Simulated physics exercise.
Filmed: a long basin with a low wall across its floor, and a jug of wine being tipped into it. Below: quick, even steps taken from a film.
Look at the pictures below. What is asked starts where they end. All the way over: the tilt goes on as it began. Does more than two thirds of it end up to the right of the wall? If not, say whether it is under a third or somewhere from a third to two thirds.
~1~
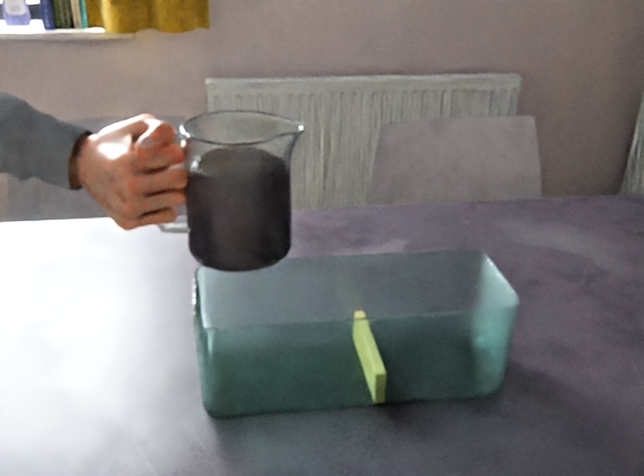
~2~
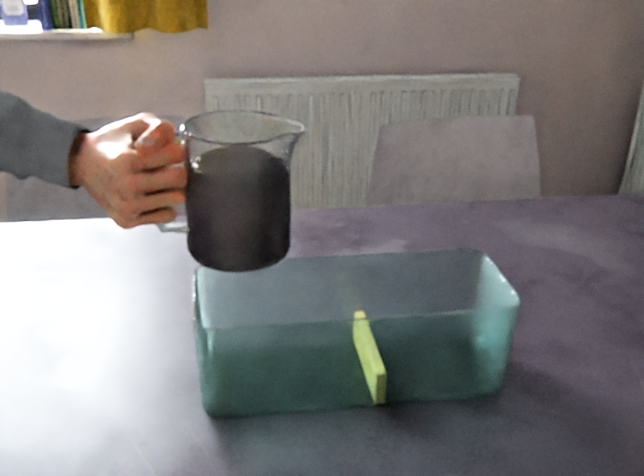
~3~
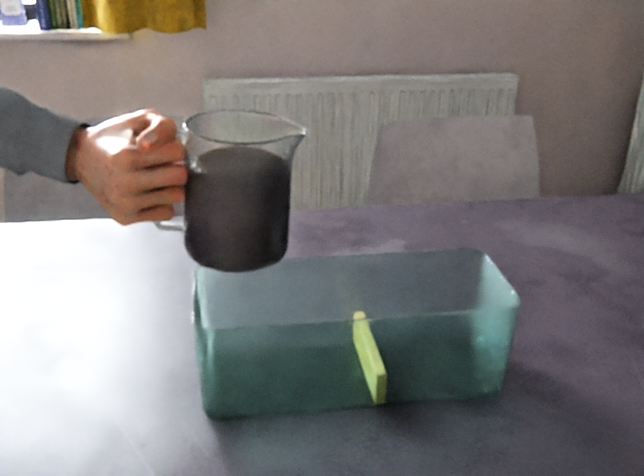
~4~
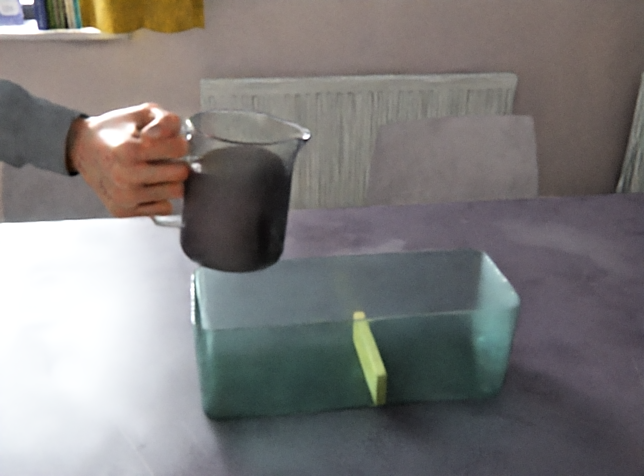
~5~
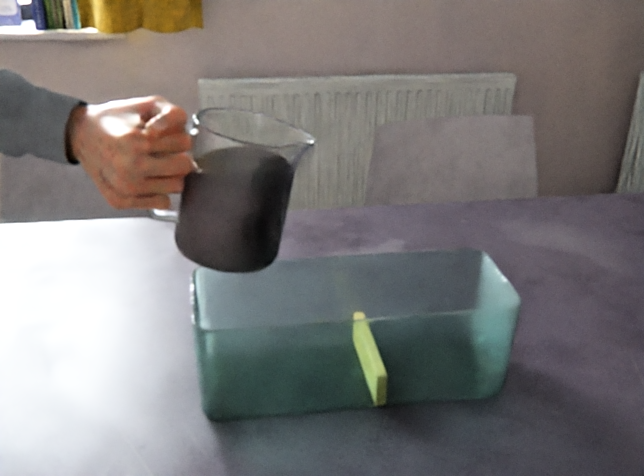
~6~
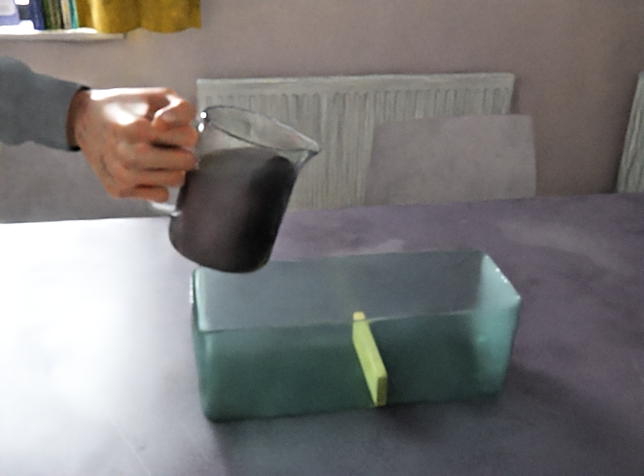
Midrange share.
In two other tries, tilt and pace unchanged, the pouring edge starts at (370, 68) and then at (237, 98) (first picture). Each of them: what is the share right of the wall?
Estimate, in order: 90 and 5 per cent.
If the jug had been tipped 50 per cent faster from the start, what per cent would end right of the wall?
Near 45 %.
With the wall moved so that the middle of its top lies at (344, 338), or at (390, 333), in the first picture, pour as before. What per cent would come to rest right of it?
The first placement gives around 85 percent, the second 5 percent.
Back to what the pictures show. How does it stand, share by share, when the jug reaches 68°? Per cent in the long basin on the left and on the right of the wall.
Reading: Left some 0 %, right some 0 %.
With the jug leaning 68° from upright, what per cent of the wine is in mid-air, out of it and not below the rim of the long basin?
10 %.
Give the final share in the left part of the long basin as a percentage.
Around 50 %.
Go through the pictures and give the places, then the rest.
In the first picture, it leans 0°; its right rim is at (305, 126); the wine meets the walls at (187, 164) and (286, 160); the long basin's rim runs from (195, 296) to (501, 277); the wall's top is at (369, 341).
In the second picture, it leans 1°; its right rim is at (306, 127); the wine meets the walls at (186, 163) and (286, 160).
In the third picture, it leans 3°; its right rim is at (308, 129); the wine meets the walls at (187, 164) and (287, 160).
In the fourth picture, it leans 7°; its right rim is at (312, 134); the wine meets the walls at (189, 164) and (289, 161).
In the fifth picture, it leans 12°; its right rim is at (317, 140); the wine meets the walls at (188, 168) and (291, 161).
In the sixth picture, it leans 18°; its right rim is at (321, 148); the wine meets the walls at (188, 170) and (296, 160).
A moment on, the tilt is 68° and 89 per cent is still to pour, 1 is left of the wall and 1 right of it.
Next, the tilt is 96° and 39 per cent is still to pour, 13 is left of the wall and 31 right of it.
Then the tilt is 101° and 8 per cent is still to pour, 39 is left of the wall and 49 right of it.
Later the tilt is 101° and 1 per cent is still to pour, 48 is left of the wall and 50 right of it.
At rest 49 per cent lies left of the wall, 50 right of it and 0 outside.
